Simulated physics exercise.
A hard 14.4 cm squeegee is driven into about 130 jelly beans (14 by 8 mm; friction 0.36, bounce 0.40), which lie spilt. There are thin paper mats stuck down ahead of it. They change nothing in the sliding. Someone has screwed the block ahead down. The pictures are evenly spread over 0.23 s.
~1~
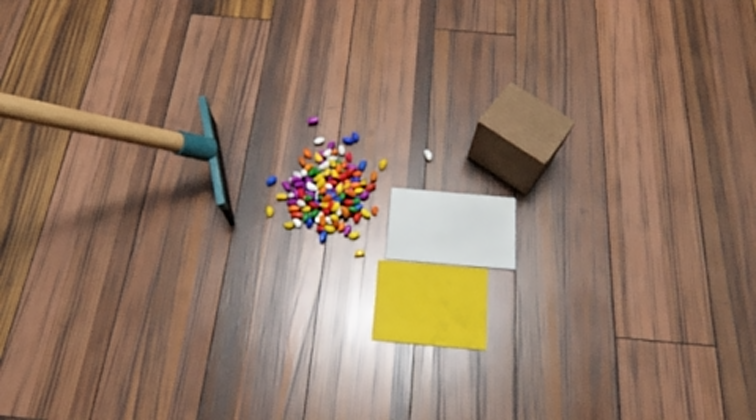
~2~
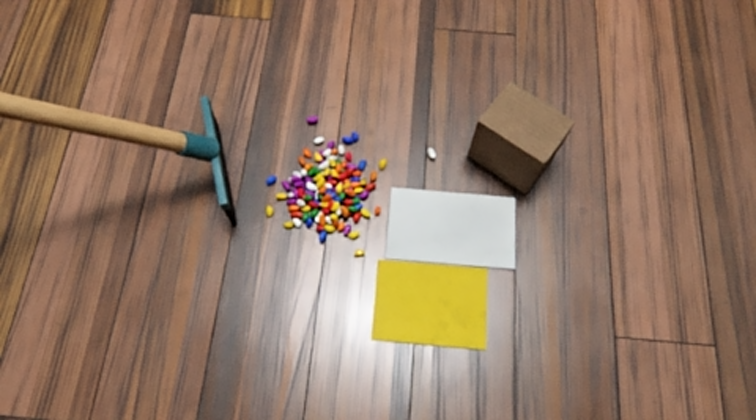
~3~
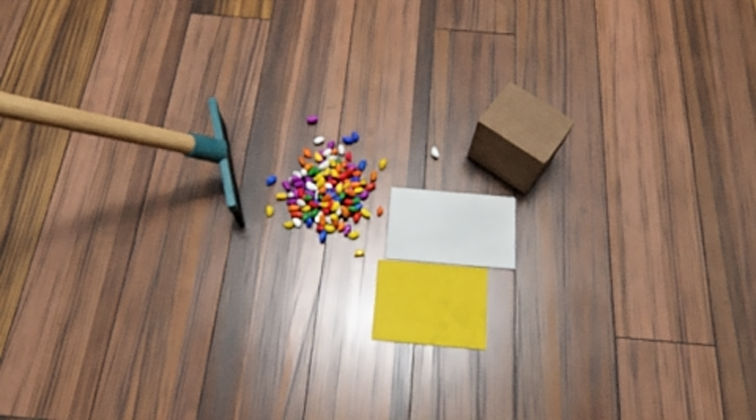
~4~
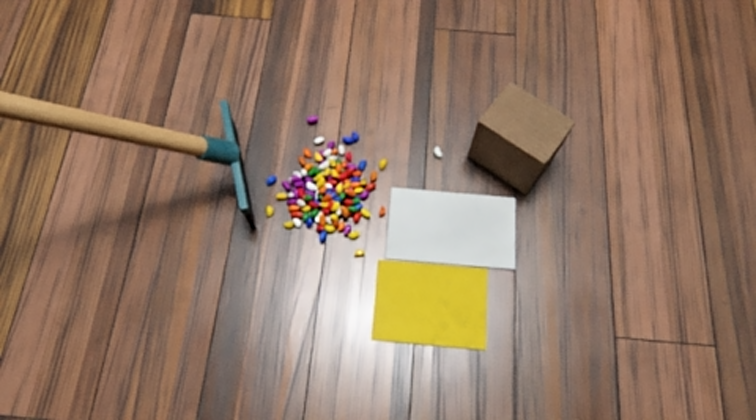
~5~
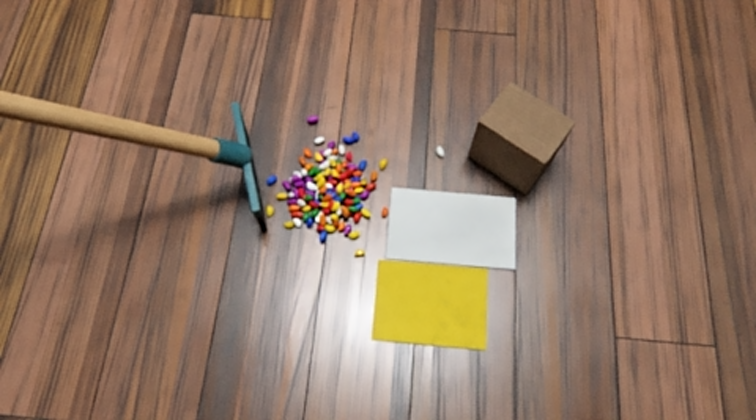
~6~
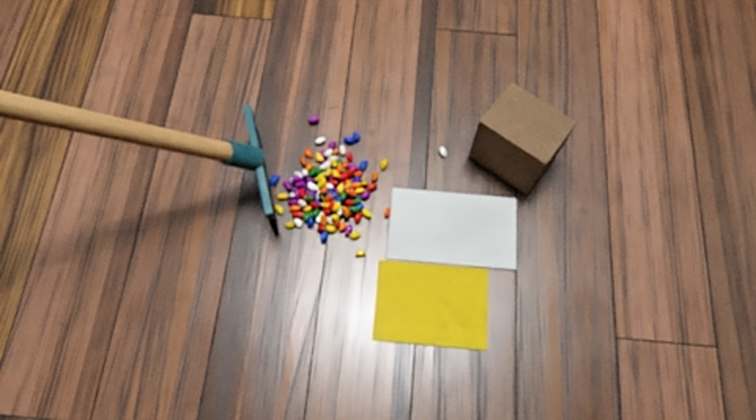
A teal squeegee with a pale wooden handle stands at the left on a brown plank floor, seen from above at a steep angle. Right of it lies a pile of multicoloured jelly beans, then a white mat above a yellow one, and a brown block at upper right. The squeegee slides slowly right to the pile's left edge, while a lone white bean drifts slightly right.
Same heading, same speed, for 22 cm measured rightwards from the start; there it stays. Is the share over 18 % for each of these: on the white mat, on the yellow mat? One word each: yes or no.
White mat: Yes, yellow mat: No.
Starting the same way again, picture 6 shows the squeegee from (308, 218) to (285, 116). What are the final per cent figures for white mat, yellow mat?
In per cent: White mat 35 and yellow mat 0.
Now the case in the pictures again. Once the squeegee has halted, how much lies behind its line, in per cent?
It works out to roughly 10 per cent.
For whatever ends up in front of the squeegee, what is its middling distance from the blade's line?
That comes to about 3 centimetres.
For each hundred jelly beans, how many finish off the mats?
Around 55 in a hundred.
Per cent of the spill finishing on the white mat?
Some 45 per cent.
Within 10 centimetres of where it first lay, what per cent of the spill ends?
Roughly 30 %.
Then, 0.28 s after the last picture, squeegee 14 cm from its start, spill 13 cm wide; off the mats 100 %.
Then, 0.56 s after the last picture, squeegee 22 cm from its start, spill 17 cm wide; white mat 50 %, off the mats 50 %.
Then, 0.81 s after the last picture, squeegee 22 cm from its start, spill 18 cm wide; yellow mat 5 %, white mat 45 %, off the mats 50 %.
In the end, yellow mat 0 %, white mat 45 %, off the mats 55 %.
